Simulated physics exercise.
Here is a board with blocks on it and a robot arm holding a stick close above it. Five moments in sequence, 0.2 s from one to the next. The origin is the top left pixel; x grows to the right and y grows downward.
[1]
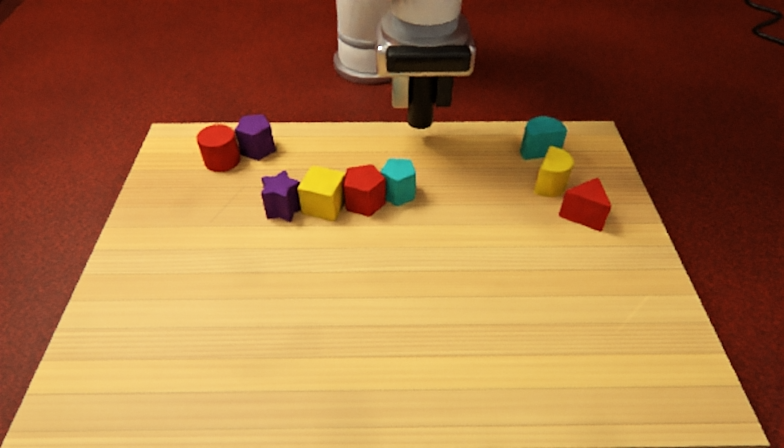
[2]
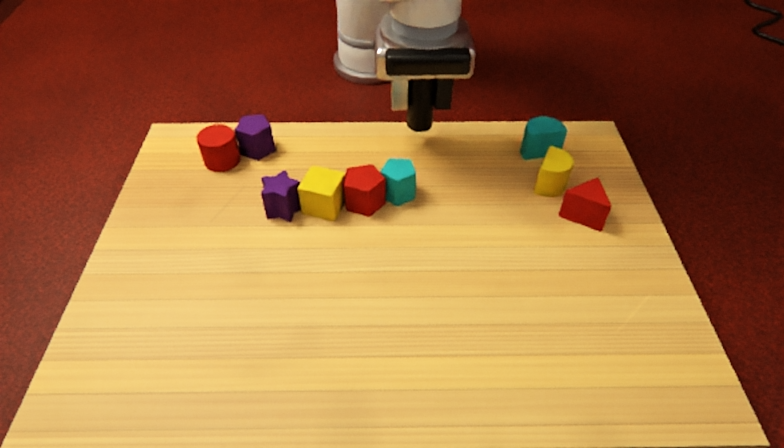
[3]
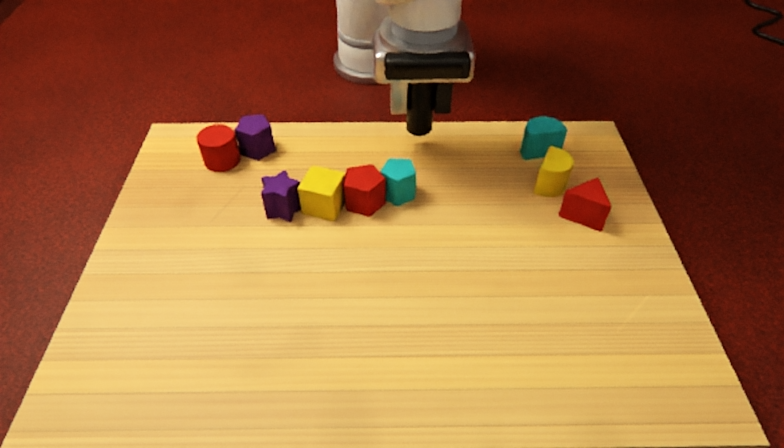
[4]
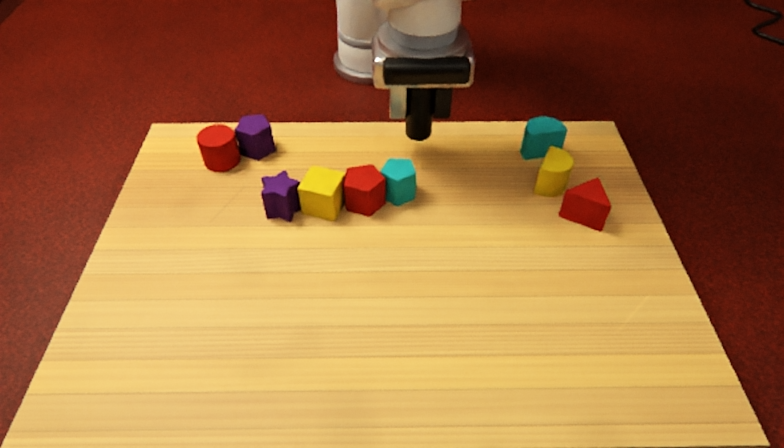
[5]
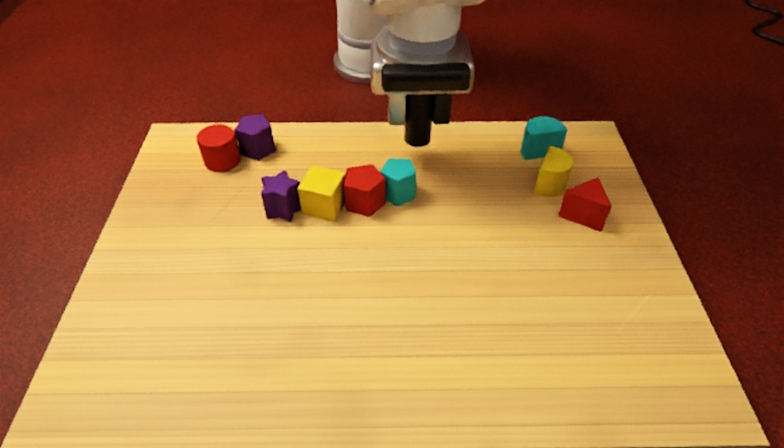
To begin with, a robot arm holds a dark stick over the far side of a wooden board, where red, purple, yellow and turquoise blocks sit in groups to the left and right. The stick then moves slightly toward the viewer, while all the blocks stay still.
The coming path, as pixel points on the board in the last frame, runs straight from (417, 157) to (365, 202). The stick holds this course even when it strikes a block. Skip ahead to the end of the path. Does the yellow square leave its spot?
Short answer: No.
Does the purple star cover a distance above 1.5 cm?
No, that is not how it ends up.
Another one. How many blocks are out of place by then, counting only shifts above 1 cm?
It will shift two blocks.
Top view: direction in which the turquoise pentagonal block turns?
From above, counter-clockwise.
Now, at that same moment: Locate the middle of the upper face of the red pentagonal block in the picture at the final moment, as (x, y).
It should be at about (348, 199).
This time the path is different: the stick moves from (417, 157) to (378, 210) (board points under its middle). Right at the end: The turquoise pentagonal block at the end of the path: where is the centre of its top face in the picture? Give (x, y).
The centre of its top face lies at (396, 203).
On the path given first. One third of the way, stick at (400, 154); nothing pushed yet.
Two thirds of the way, stick at (382, 169); red pentagonal block at (360, 180), turned 15° clockwise; turquoise pentagonal block at (397, 178), turned 40° anticlockwise.
At the end, stick at (364, 184); purple star still; yellow square still; red pentagonal block at (348, 199), turned 15° clockwise; turquoise pentagonal block at (396, 182), turned 55° anticlockwise.
